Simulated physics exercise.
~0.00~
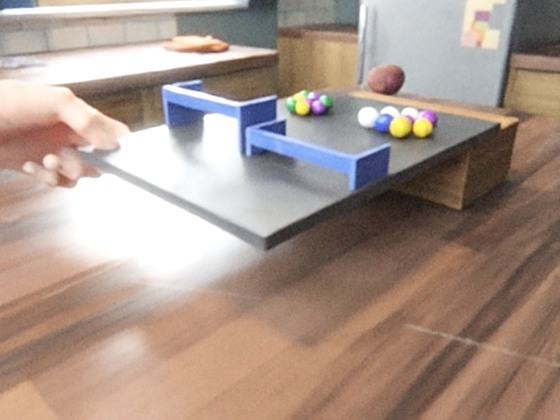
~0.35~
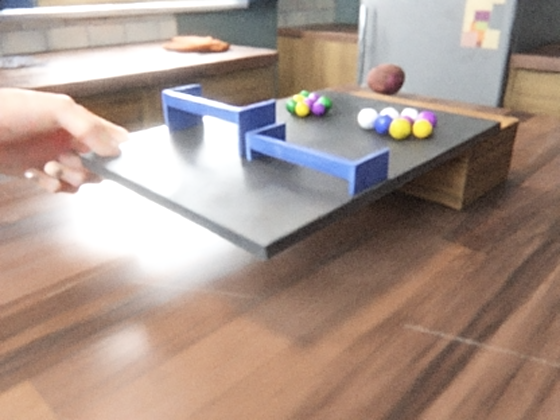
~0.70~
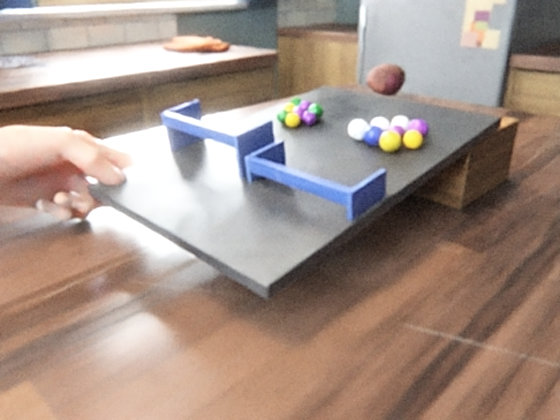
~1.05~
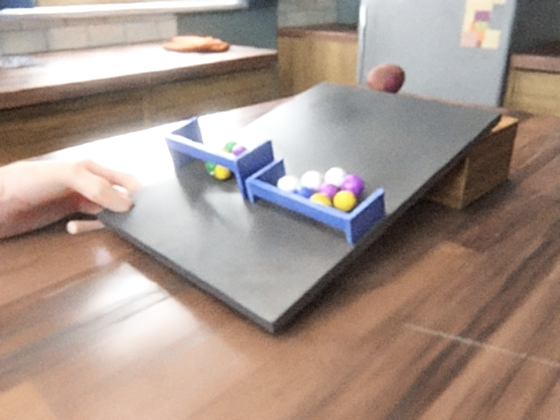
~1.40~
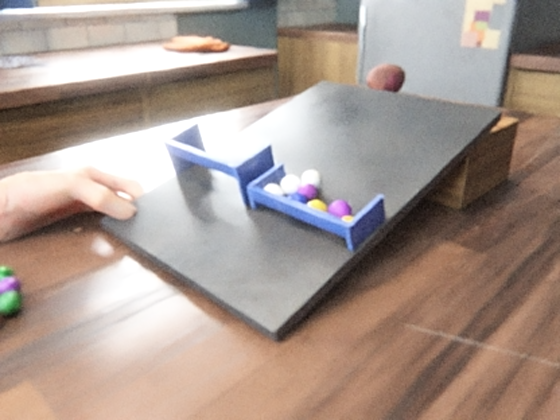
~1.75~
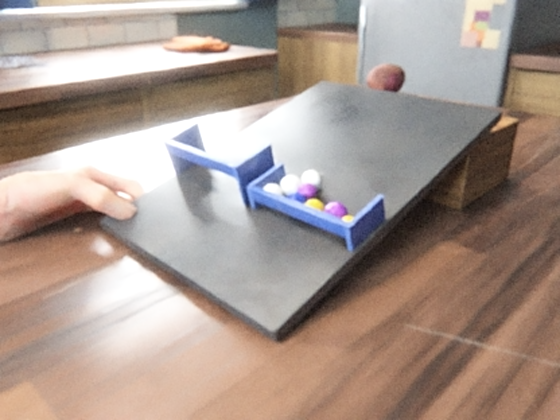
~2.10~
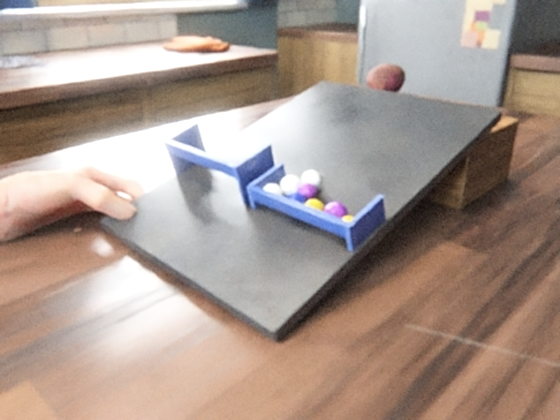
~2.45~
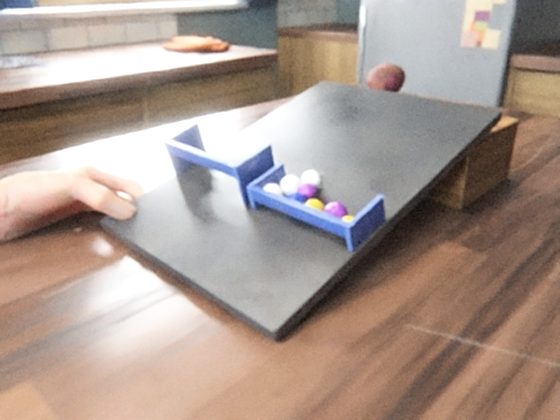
Small coloured balls rolling down a board as a hand lowers it, one group slipping under its blue bar, the nearer staying caught.
